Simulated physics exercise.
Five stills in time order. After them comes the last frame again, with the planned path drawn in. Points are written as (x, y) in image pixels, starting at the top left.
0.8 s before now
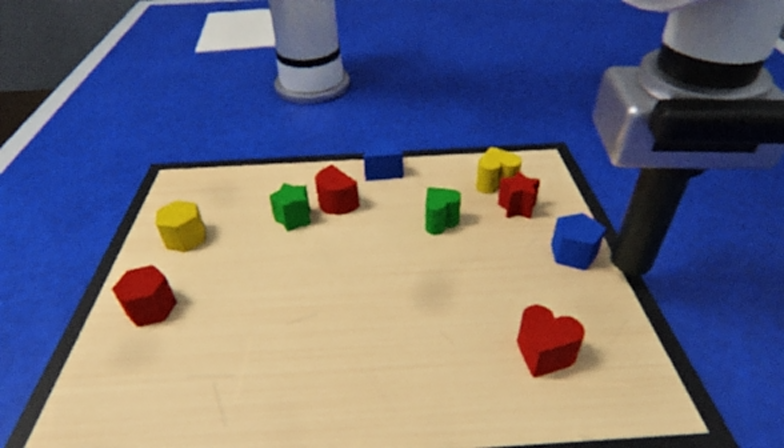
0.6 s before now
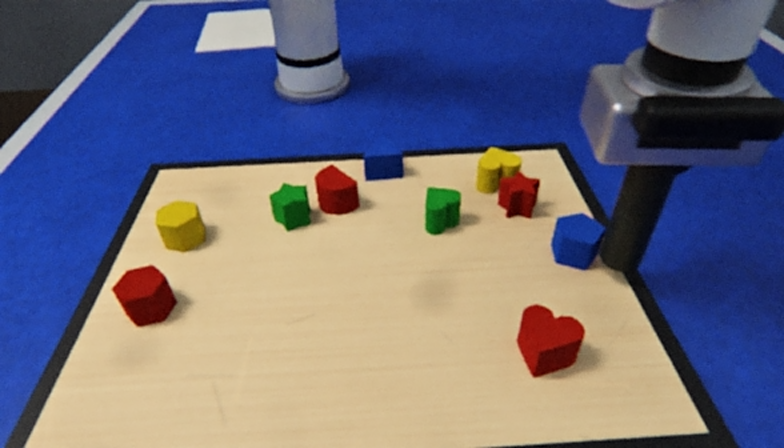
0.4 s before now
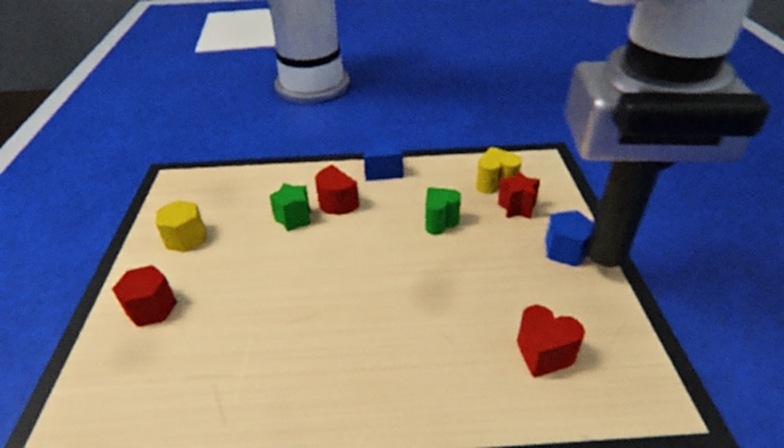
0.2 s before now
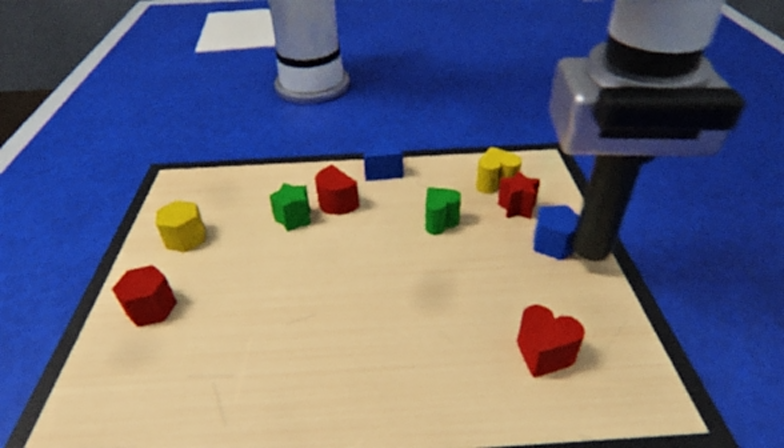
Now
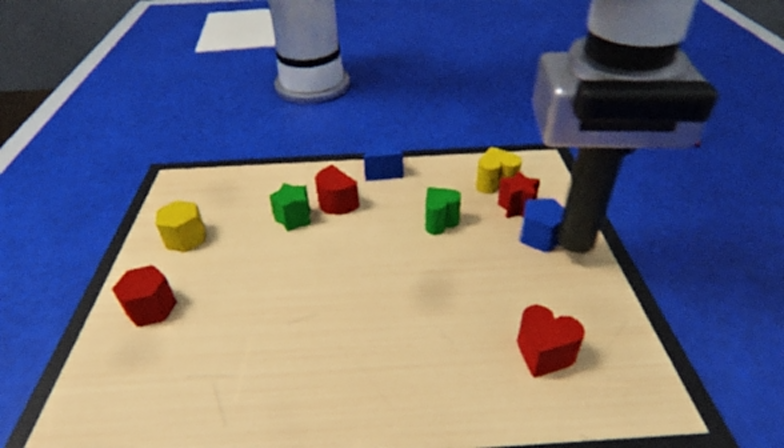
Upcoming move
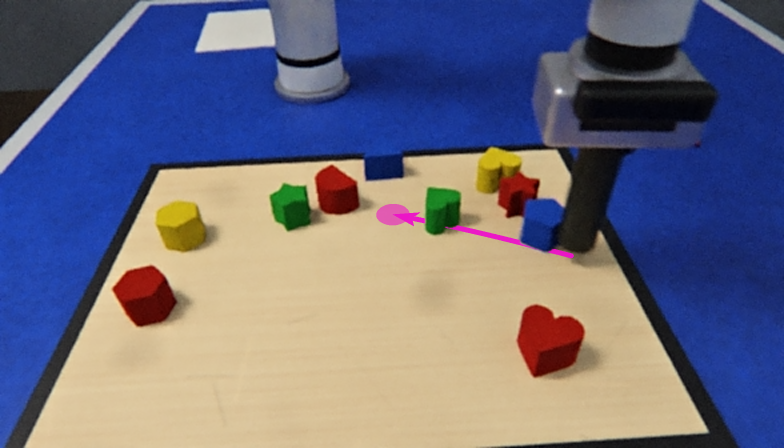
A robot arm's dark rod moves left and pushes the blue block across the board.
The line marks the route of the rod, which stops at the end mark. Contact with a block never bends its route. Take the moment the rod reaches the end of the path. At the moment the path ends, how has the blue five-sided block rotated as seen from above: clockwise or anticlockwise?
Looking down, my answer is that the blue five-sided block rotates clockwise.
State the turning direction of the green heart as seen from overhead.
It goes anticlockwise.
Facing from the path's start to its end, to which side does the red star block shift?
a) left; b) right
Option b.
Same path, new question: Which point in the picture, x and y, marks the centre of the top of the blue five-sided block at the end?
Put as a pixel place, it's (479, 181).
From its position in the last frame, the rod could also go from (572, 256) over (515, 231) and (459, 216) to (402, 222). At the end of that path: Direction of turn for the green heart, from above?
It goes round opposite to clock hands.
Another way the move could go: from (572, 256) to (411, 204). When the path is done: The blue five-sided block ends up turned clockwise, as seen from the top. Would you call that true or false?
Verdict: True.
The drawn path runs straight from (572, 256) to (393, 214).
What follows on the original path. One third of the way, rod (510, 225); red star block (509, 171), turned 30° clockwise; blue five-sided block (496, 189), turned 50° clockwise.
Two thirds of the way, rod (450, 211); green heart (417, 194), turned 15° anticlockwise; red star block (509, 170), turned 50° clockwise; blue five-sided block (479, 181), turned 95° clockwise.
At the end, rod (392, 200); red half-round block (331, 178); green heart (362, 189), turned 55° anticlockwise; red star block (509, 170), turned 50° clockwise; blue five-sided block (479, 181), turned 95° clockwise.
